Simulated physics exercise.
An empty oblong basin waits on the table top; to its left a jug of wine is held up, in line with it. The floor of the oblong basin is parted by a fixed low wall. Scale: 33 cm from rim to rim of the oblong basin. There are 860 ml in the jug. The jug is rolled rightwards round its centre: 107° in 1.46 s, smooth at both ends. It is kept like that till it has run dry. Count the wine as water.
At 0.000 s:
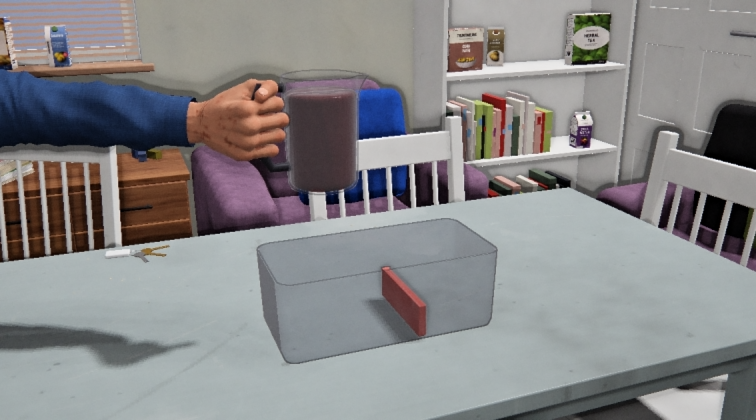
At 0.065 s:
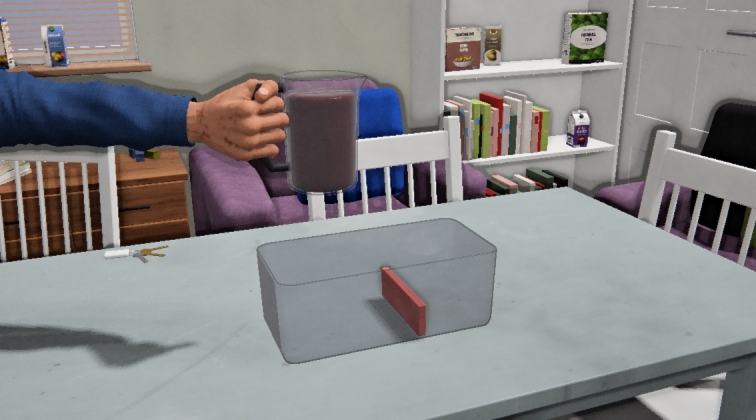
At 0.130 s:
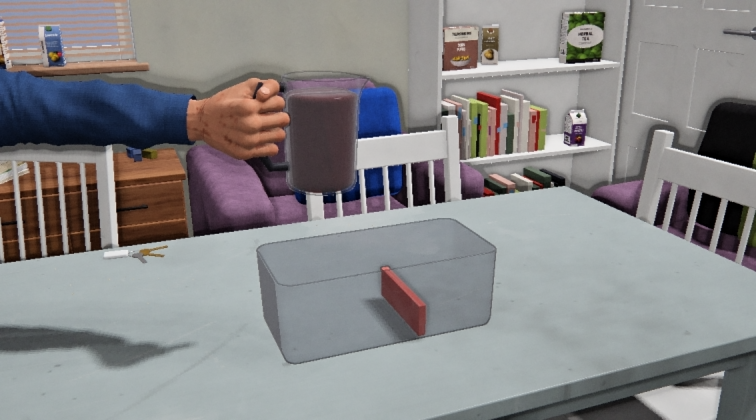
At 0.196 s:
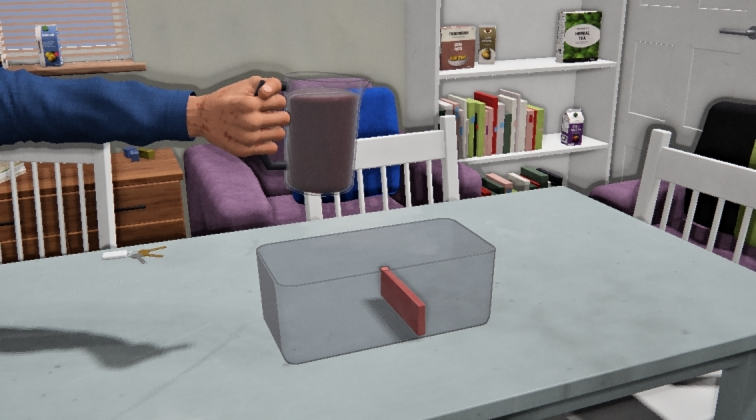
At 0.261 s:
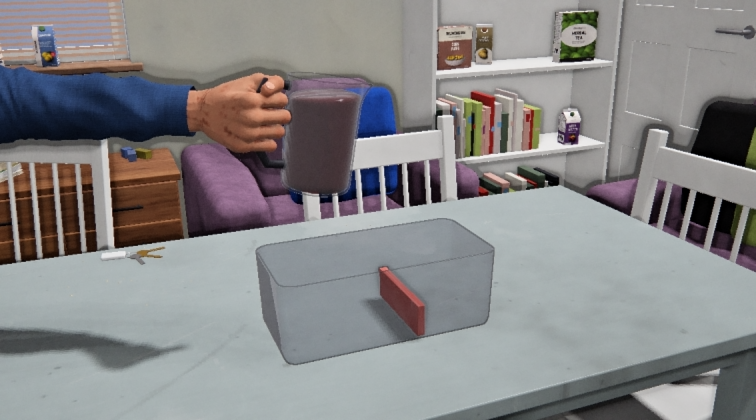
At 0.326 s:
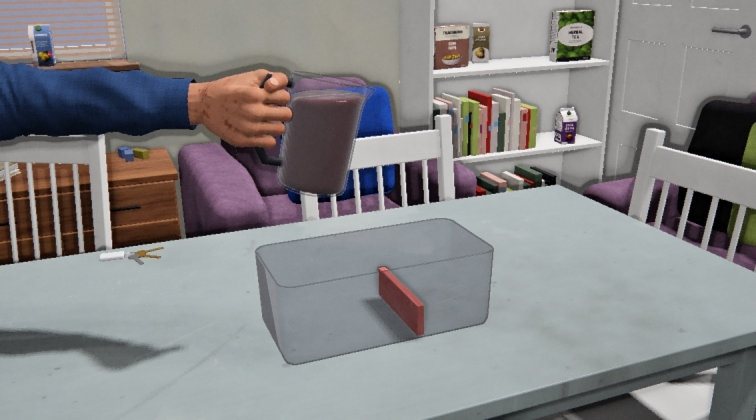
A jug of dark wine, held up by a hand in a blue sleeve, tilted slowly and slightly to the right above a clear oblong basin with a red divider on the table.
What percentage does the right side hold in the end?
About 89 per cent.
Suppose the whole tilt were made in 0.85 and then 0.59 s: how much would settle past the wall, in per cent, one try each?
In turn about 90 and 85 per cent.
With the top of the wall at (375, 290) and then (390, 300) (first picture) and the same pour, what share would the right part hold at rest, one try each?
In turn about 95 and 75 per cent.
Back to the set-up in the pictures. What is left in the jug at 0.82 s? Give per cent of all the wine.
About 86 per cent.
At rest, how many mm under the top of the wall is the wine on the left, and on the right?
Some 48 mm on the left and 4 mm on the right.
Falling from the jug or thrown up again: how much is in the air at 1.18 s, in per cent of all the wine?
Near 22 in a hundred.
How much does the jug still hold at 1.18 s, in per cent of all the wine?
About 38 per cent.
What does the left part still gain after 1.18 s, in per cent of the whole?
Near 6 in a hundred.
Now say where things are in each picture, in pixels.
In the first frame, tilt 0°; pouring edge (368, 73); surface from (284, 94) to (354, 89); the oblong basin's rim runs from (266, 266) to (476, 234); the wall's top is at (403, 287).
In the second frame, tilt 1°; pouring edge (368, 74); surface from (285, 95) to (354, 90).
In the third frame, tilt 2°; pouring edge (369, 76); surface from (285, 95) to (355, 91).
In the fourth frame, tilt 5°; pouring edge (371, 79); surface from (287, 96) to (357, 92).
In the fifth frame, tilt 8°; pouring edge (373, 83); surface from (288, 98) to (359, 93).
In the sixth frame, tilt 13°; pouring edge (375, 88); surface from (290, 101) to (363, 94).
Then, 0.82 s in, the tilt is 63° and 86 per cent is still to pour, 0 is left of the wall and 3 right of it.
Then, 1.18 s in, the tilt is 97° and 38 per cent is still to pour, 1 is left of the wall and 37 right of it.
Then, 1.55 s in, the tilt is 107° and 3 per cent is still to pour, 6 is left of the wall and 83 right of it.
Then, 1.96 s in, the tilt is 107° and 0 per cent is still to pour, 8 is left of the wall and 89 right of it.
Finally, 8 per cent lies left of the wall, 89 right of it and 3 outside.
